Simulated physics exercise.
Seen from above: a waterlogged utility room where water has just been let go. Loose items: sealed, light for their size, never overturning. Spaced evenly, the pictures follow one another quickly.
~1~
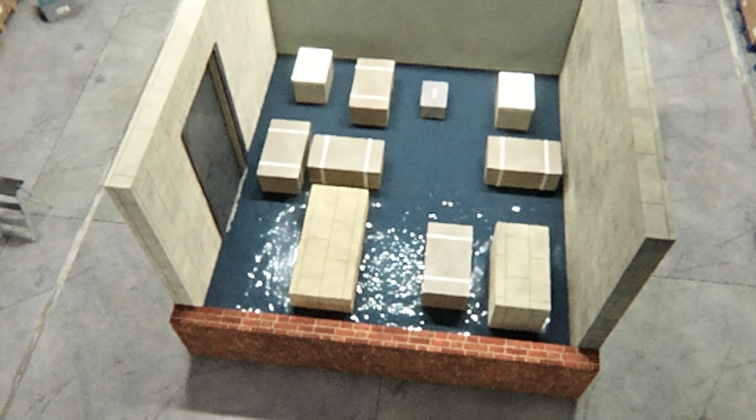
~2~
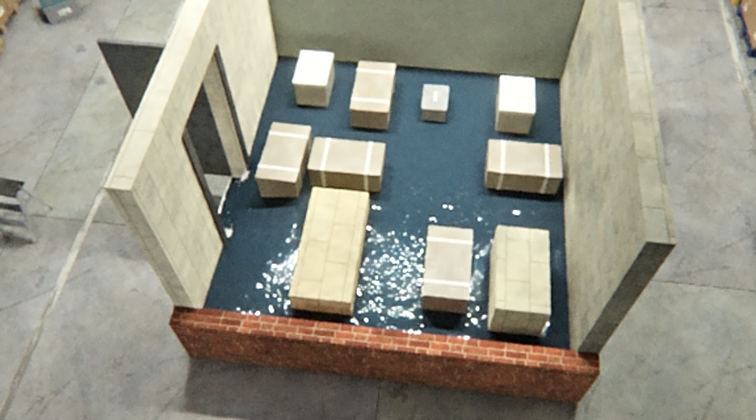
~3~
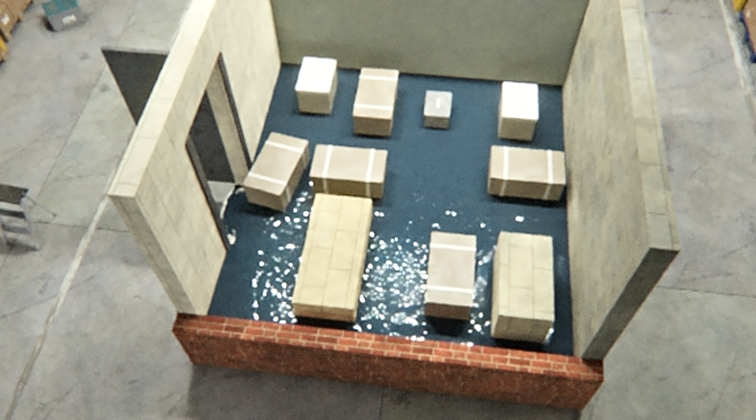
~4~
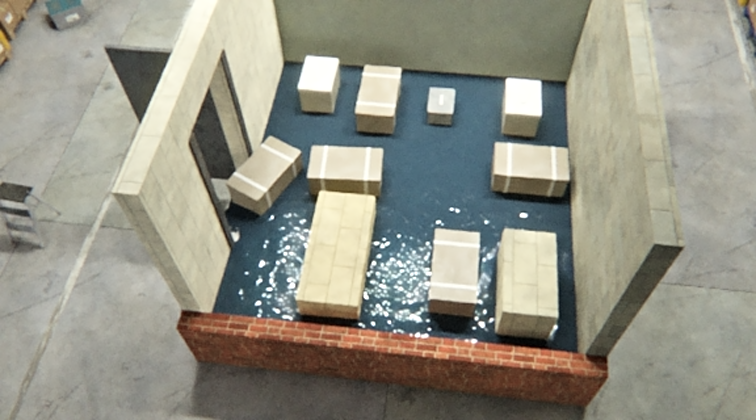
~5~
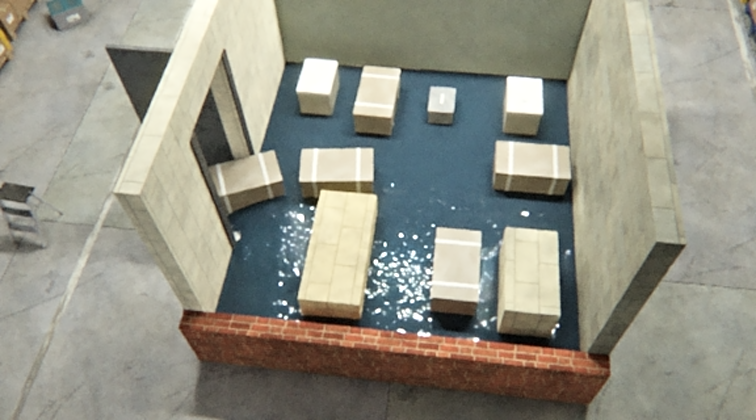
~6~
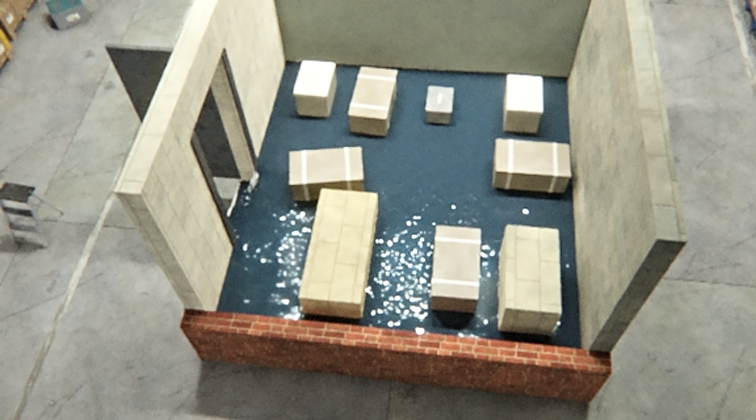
Flooded room from above, left door swinging open, one floating box turning and drifting out through it, another edging left.
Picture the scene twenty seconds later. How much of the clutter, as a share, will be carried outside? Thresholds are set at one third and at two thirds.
What's gone ends up between a third and two thirds of the lot.
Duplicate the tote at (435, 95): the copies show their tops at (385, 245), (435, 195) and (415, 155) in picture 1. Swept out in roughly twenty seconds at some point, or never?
Outcome for each, listed in order: Does not leave, leaves, leaves.
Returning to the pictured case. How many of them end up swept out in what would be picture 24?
That makes 2.
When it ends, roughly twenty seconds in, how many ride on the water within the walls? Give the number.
The total here is 3.
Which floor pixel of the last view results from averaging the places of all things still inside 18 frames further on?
I'd put it around pixel (396, 176).
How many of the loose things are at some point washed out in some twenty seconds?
Count: 5.
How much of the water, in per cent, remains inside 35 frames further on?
Something like 52 per cent, give or take.
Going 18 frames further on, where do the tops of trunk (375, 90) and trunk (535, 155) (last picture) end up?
My guess is close to (303, 156), then close to (503, 161).
A moment on, 2 of 8 are out; 6 afloat.
Next, 2 of 8 are out; 6 afloat.
Later, 4 of 8 are out; 4 afloat.
In the end, 5 of 8 are out; 3 afloat.
